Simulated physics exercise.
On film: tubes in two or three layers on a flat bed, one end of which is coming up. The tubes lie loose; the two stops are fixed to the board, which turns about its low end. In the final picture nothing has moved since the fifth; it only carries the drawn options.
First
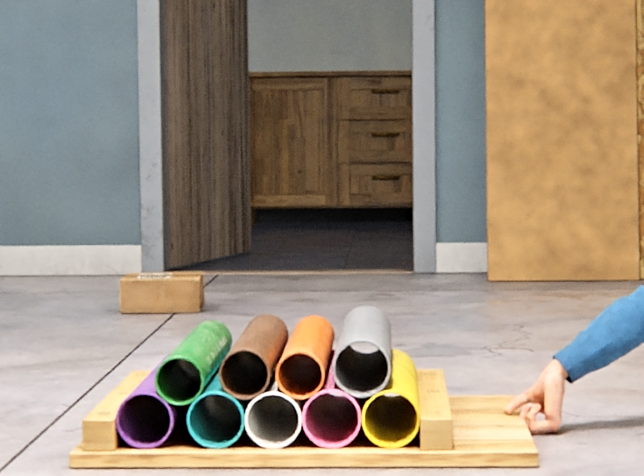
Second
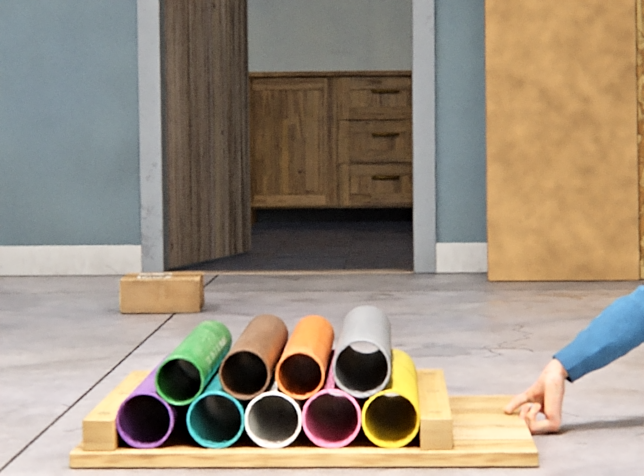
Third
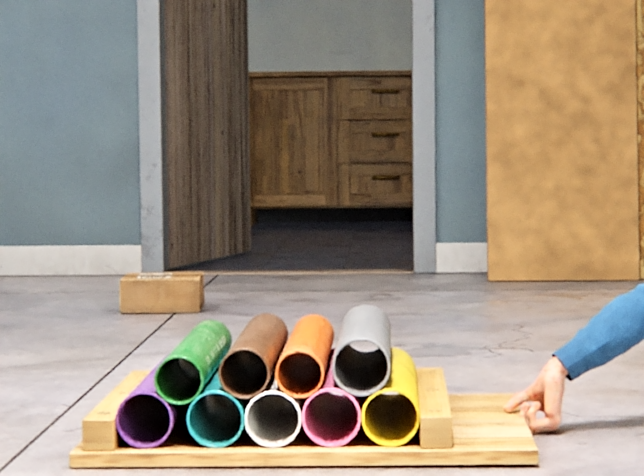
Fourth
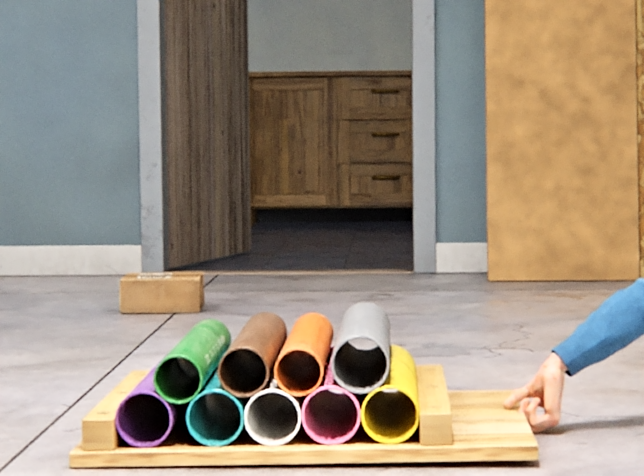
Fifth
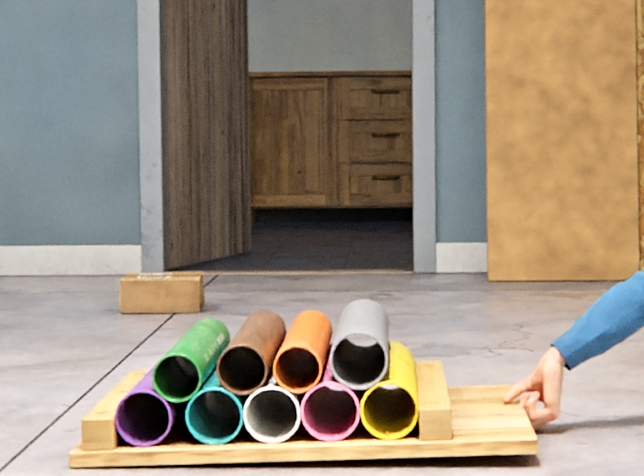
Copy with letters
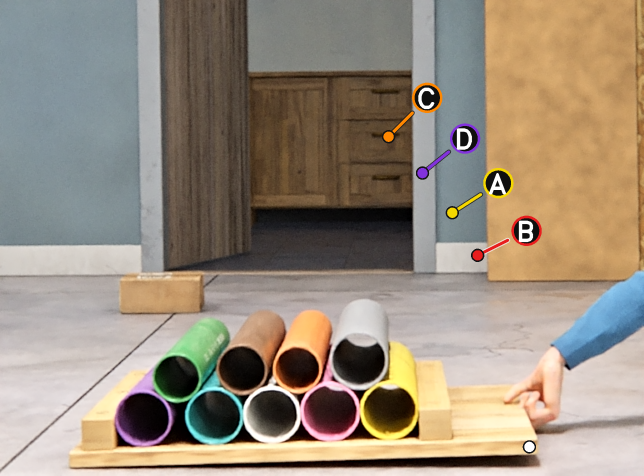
A hand in a blue sleeve, at the right edge, lifts the right end of a flat wooden board very slightly, seen from a still, front-on view across a grey floor before a doorway. Purple, turquoise, white, pink and yellow tubes line the board between wooden blocks, with green, brown, orange and grey ones on top. The board tilts slowly about its left end, and the tubes ride along, barely shifting.
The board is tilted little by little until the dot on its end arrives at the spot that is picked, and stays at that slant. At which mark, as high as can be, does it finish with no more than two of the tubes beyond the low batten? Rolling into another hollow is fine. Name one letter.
It can be raised to B.
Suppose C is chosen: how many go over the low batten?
With C, four.
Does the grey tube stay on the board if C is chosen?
The grey tube: No.
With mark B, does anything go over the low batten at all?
No.
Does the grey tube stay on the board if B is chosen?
The grey tube: Yes.
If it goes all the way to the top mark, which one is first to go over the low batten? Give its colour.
First is the green one.
On the marked copy, A at (453, 213); B at (477, 255); C at (389, 137); D at (422, 173); the white dot at (530, 447).
With B. Early on, board at 16°.
Further on, board at 26°.
At the end, board at 26°, none over the low batten.
As for the rest, A four over the low batten (brown, grey, orange, green); C four over the low batten (brown, grey, orange, green); D four over the low batten (brown, grey, orange, green).
